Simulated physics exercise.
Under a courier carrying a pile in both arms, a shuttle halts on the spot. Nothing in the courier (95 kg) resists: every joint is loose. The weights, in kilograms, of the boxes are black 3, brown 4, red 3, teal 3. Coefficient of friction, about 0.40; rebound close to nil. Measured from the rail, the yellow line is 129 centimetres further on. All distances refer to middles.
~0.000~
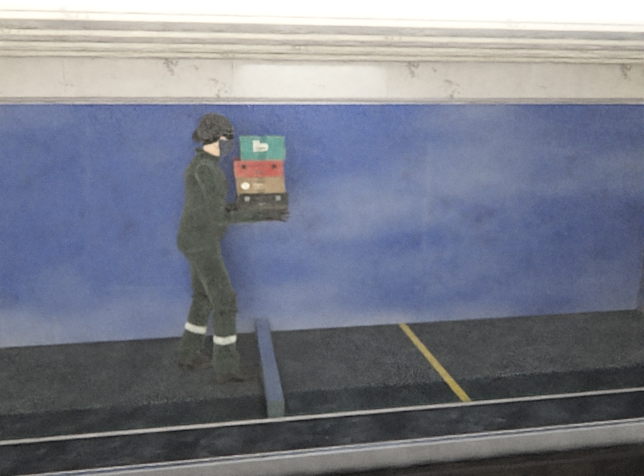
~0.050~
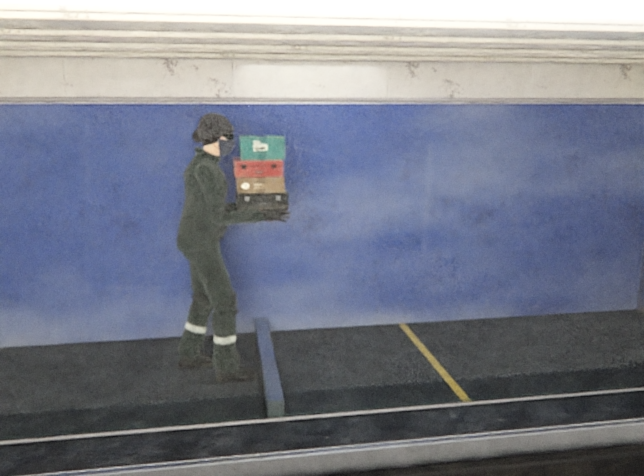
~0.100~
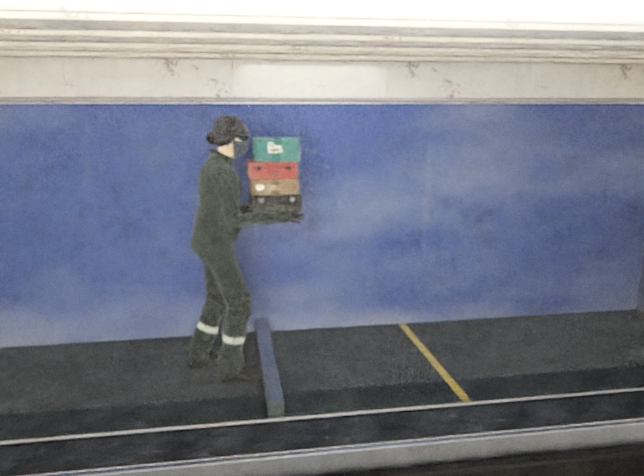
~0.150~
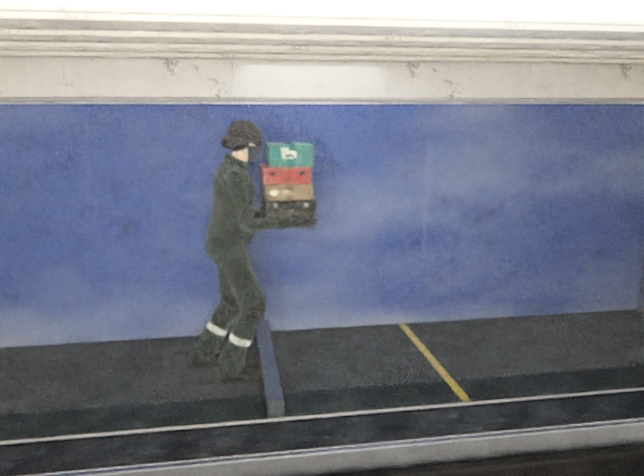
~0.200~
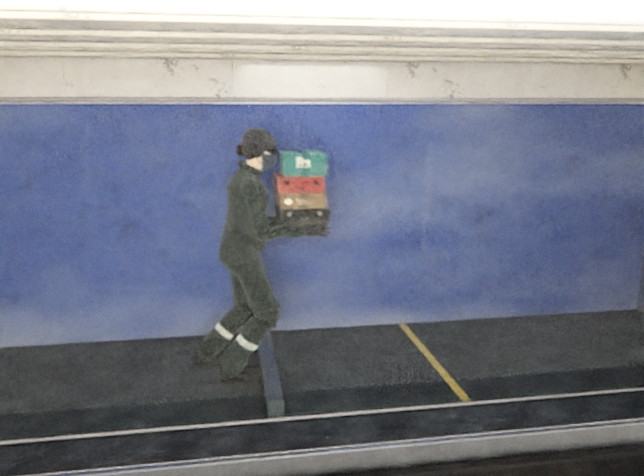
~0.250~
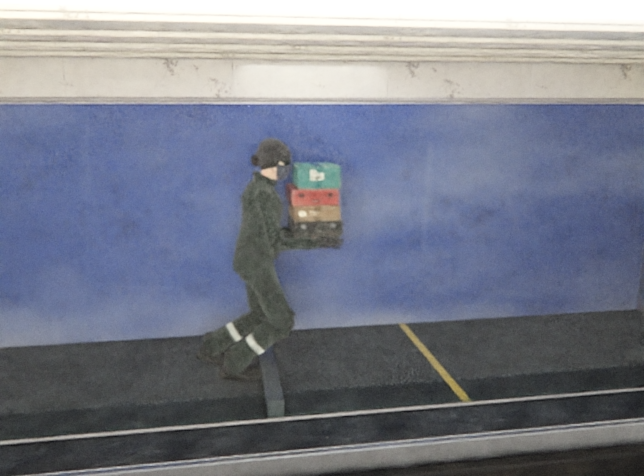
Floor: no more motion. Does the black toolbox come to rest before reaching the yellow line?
Yes, it stays short of the yellow line.
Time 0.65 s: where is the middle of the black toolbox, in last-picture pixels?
Roughly (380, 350).
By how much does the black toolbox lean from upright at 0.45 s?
Close to 15 degrees off upright.
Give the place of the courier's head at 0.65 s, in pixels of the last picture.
At about (413, 281).
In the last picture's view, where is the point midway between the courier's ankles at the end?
The midpoint lands near (313, 317).
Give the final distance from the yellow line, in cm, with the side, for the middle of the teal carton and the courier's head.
So the teal carton finishes 220 centimetres past, while the courier's head finishes 10 centimetres past.
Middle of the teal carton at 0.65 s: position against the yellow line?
Short of it, by close to 5 cm.
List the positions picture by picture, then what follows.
The first frame shows black toolbox (261, 197), courier's head (210, 146), red toolbox (257, 167), yellow line (452, 383).
The second frame shows black toolbox (261, 197), courier's head (210, 146), red toolbox (257, 167).
The third frame shows black toolbox (275, 199), courier's head (224, 147), red toolbox (271, 168).
The fourth frame shows black toolbox (288, 204), courier's head (239, 152), red toolbox (285, 173).
The fifth frame shows black toolbox (301, 212), courier's head (253, 160), red toolbox (298, 182).
The sixth frame shows black toolbox (315, 224), courier's head (268, 170), red toolbox (312, 194), yellow line (452, 383). Everything loose set off at about 1.9 m/s.
After 0.45 s the black toolbox is 52 cm short of the yellow line, tilted 15°, near (364, 298) in the last picture's view; the courier's head 78 cm short of the yellow line.
After 0.65 s the black toolbox is 39 cm short of the yellow line, tilted 10°, near (380, 350) in the last picture's view; the courier's head 16 cm short of the yellow line.
After 0.95 s the black toolbox is 30 cm short of the yellow line, tilted 0°, near (391, 352) in the last picture's view.
At rest, 2.2 s, black toolbox stops short of the yellow line; brown parcel crosses the yellow line; red toolbox crosses the yellow line; teal carton crosses the yellow line; courier's head crosses the yellow line.
